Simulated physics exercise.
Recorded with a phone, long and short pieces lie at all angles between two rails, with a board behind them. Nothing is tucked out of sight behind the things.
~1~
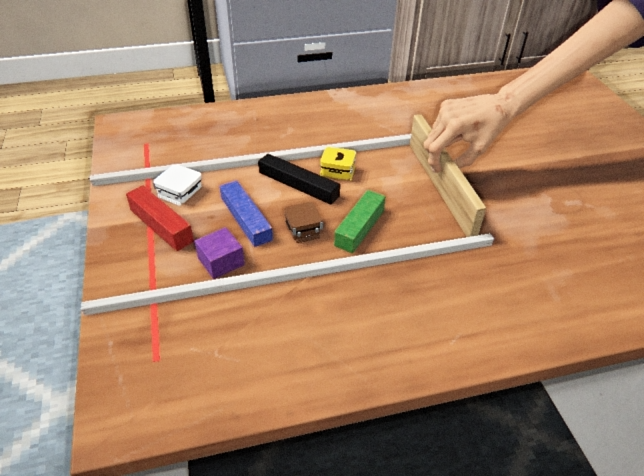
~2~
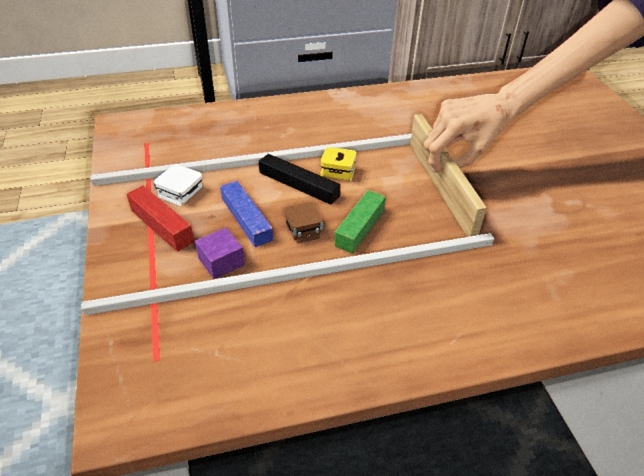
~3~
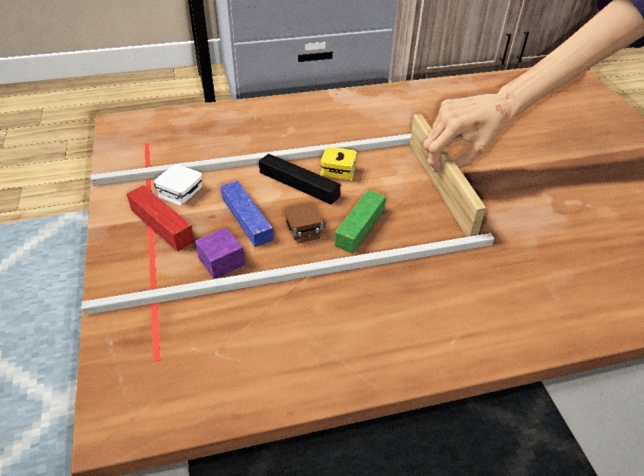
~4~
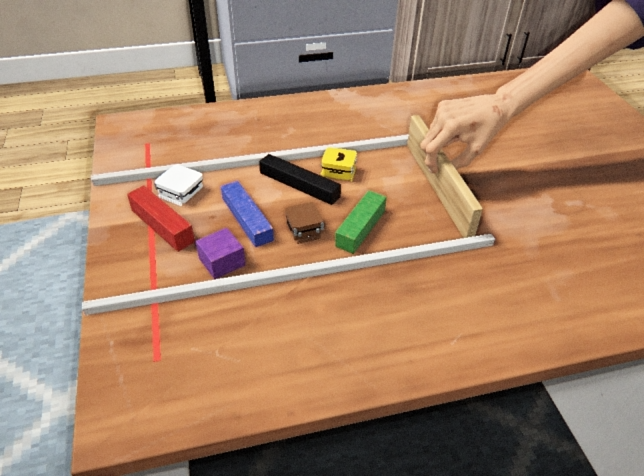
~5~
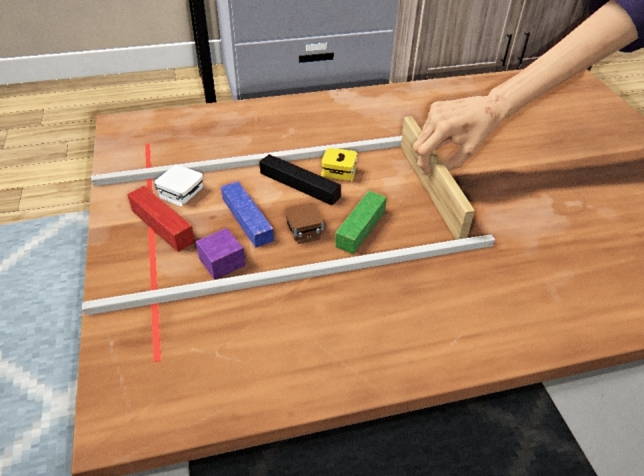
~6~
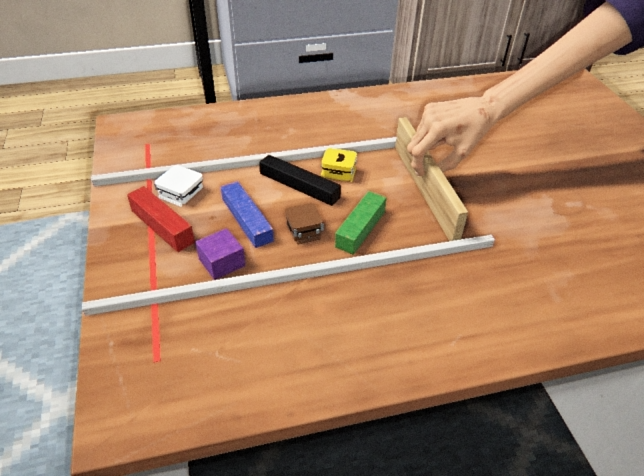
We see a hand holding a wooden board upright behind scattered coloured blocks and small cases between two pale rails on a table; the board stays almost still, then slides slightly left, while the pieces remain in place.
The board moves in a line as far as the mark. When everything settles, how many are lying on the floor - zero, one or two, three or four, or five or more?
When it settles, one or two are on the floor.
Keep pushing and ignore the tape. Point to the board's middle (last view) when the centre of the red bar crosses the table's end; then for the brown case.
Its middle is about (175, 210) and about (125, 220).
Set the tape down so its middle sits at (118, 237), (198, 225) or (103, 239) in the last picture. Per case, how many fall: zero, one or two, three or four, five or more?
Result per tape, as listed: 5 or more; not one; five or more.
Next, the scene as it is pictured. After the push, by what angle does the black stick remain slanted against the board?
About 0° out of line.
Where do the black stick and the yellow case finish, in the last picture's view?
First (106, 211), then (132, 194).
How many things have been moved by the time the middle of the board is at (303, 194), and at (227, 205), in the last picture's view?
Tally: First 5; then 8.
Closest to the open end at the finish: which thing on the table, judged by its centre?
Looking at the middles, it's the blue bar.
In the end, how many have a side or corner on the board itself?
Count recorded: 2.
Early on, none off yet; red bar at rest near (160, 218); white case at rest near (180, 186); purple block at rest near (221, 254).
A while later, none off yet; red bar at rest near (160, 218); white case at rest near (179, 186); purple block travelled a little near (203, 261).
Further along, none off yet; red bar travelled about its own width near (107, 228); white case travelled about its own width near (126, 188); purple block travelled well along near (161, 271).
Finally, the number that fall off is one or two; lost, white case and red bar.
